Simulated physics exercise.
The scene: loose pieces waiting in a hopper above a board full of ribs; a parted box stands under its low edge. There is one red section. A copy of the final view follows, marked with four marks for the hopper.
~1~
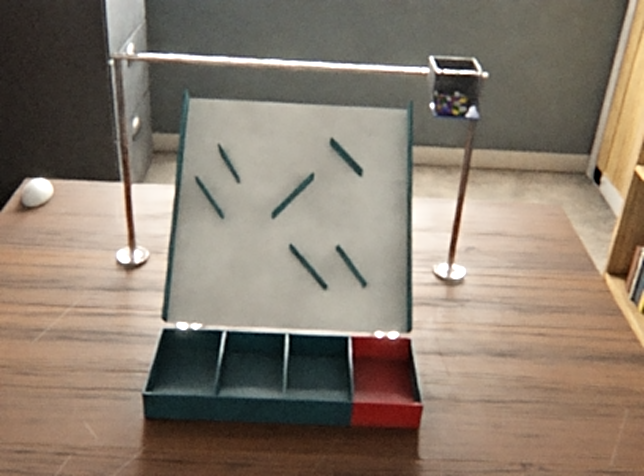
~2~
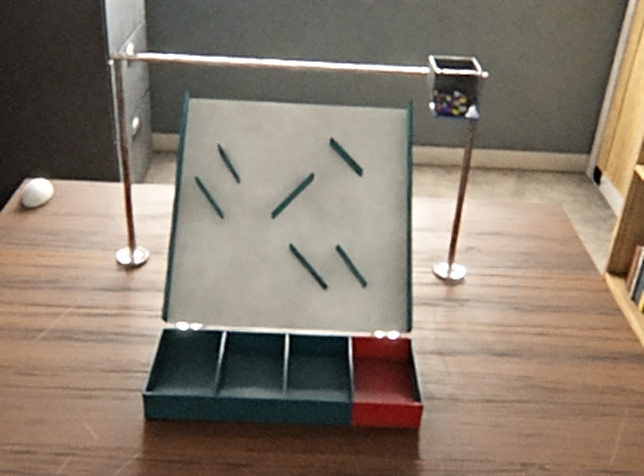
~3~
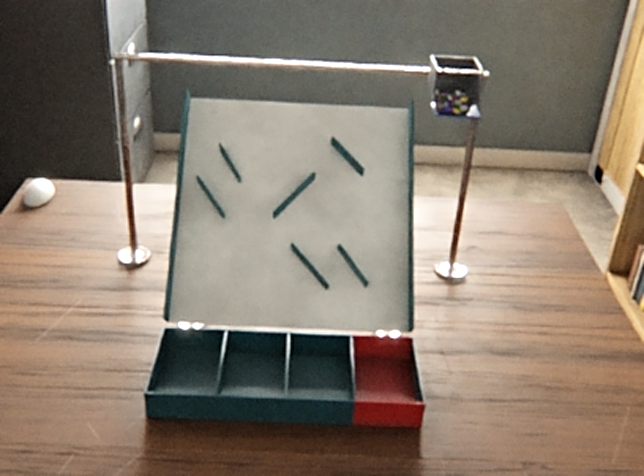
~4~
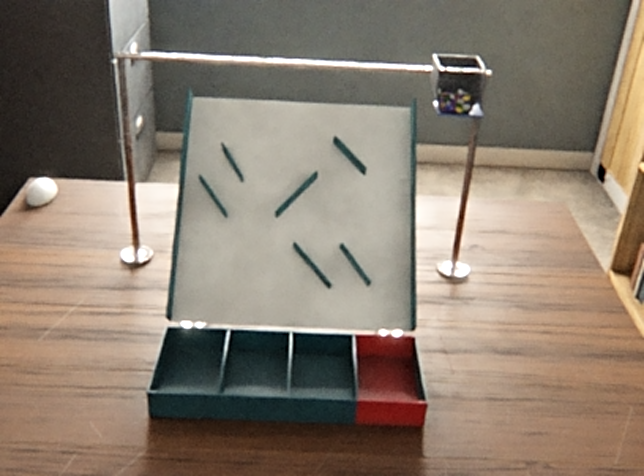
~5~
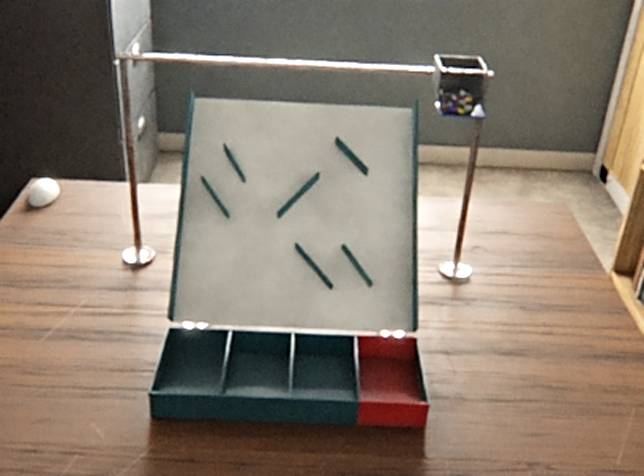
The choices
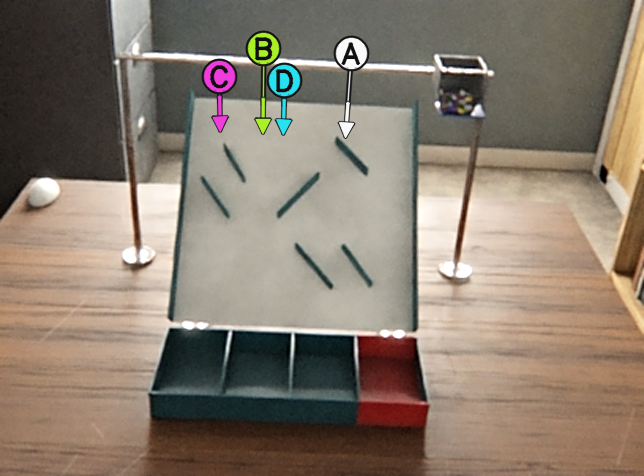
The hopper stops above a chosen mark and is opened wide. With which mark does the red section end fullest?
A is best.
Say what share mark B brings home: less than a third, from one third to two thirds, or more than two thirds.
It is less than a third.
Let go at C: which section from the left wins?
The second.
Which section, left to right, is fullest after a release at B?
The second.
On the marked copy, mark A meets the board at (345, 132); mark B meets the board at (262, 128); mark C meets the board at (220, 126); mark D meets the board at (283, 129).
Choosing A, the bulk in the red section, a small share in other sections.
Choosing B, none at all in the red section, all but a few in other sections.
Choosing C, none at all in the red section, all but a few in other sections.
Choosing D, none at all in the red section, the whole lot in other sections.
